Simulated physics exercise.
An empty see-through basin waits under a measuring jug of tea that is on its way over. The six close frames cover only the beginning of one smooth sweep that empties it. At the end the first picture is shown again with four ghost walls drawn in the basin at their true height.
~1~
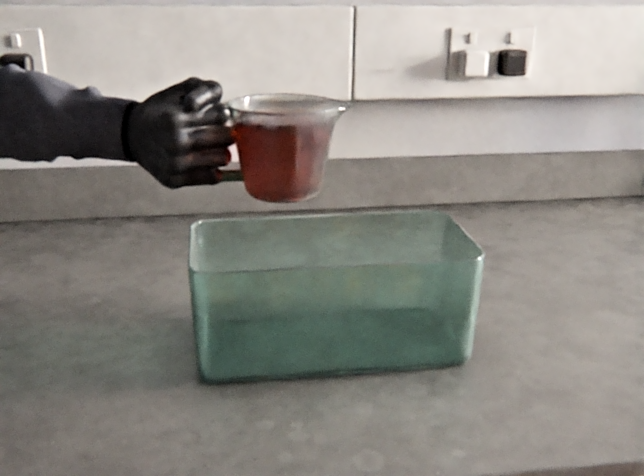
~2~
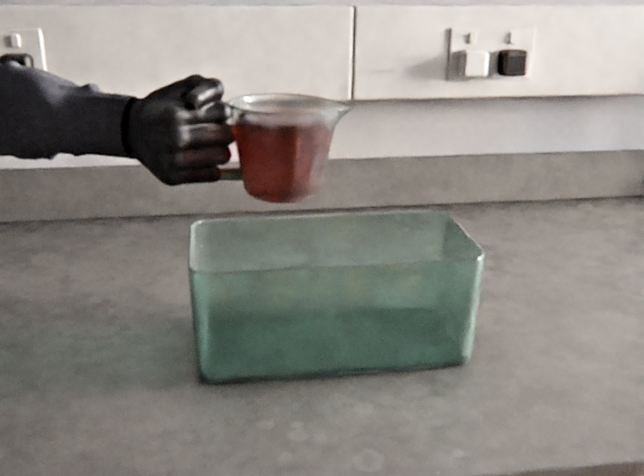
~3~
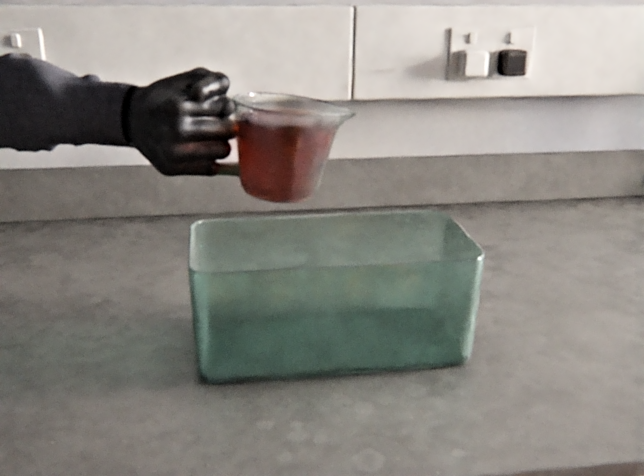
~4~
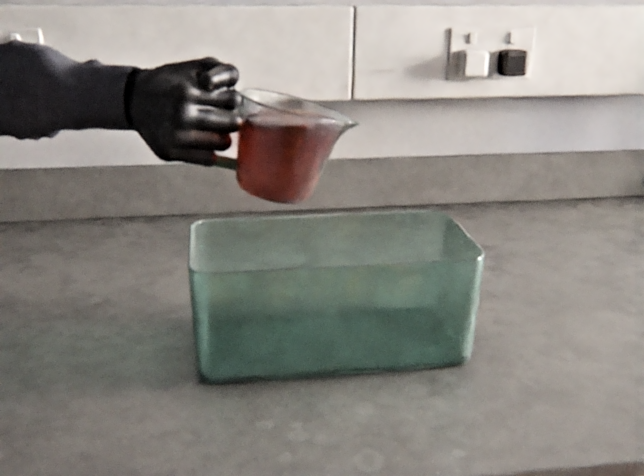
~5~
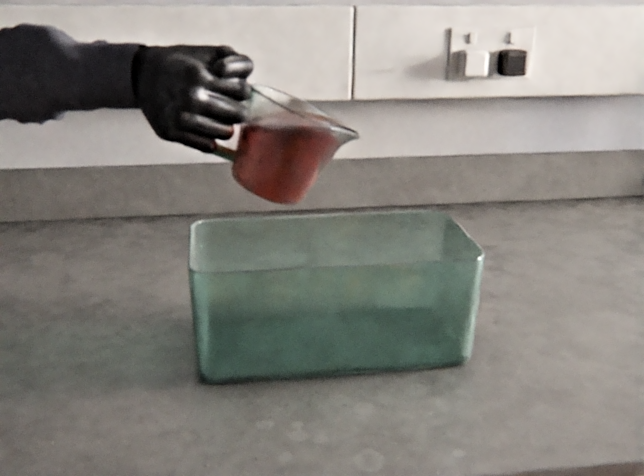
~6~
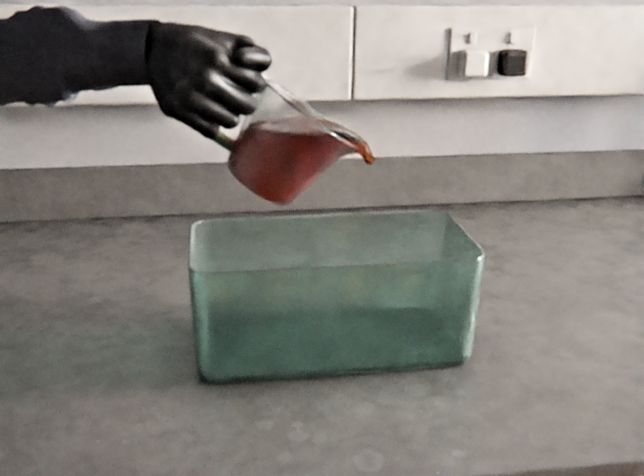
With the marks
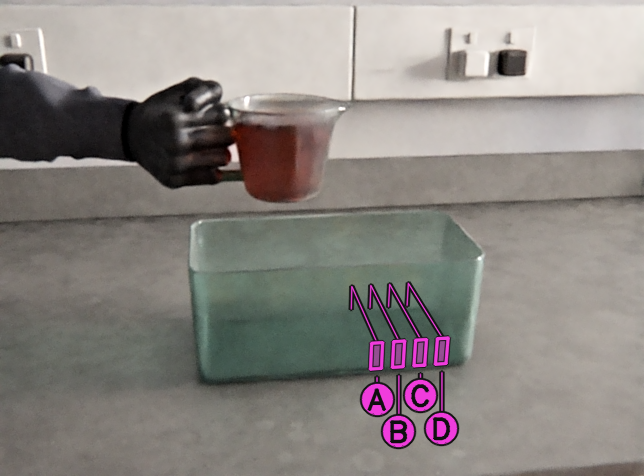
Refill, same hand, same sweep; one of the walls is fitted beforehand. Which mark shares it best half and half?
The answer is slot B.
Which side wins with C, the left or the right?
The left one.
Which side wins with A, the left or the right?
More ends on the right.
On the marked copy, A at (377, 377); B at (398, 375); C at (420, 373); D at (441, 372).
With A, about 16 % ends left of the wall and 84 % right of it.
With B, about 42 % ends left of the wall and 58 % right of it.
With C, about 80 % ends left of the wall and 20 % right of it.
With D, about 90 % ends left of the wall and 8 % right of it.
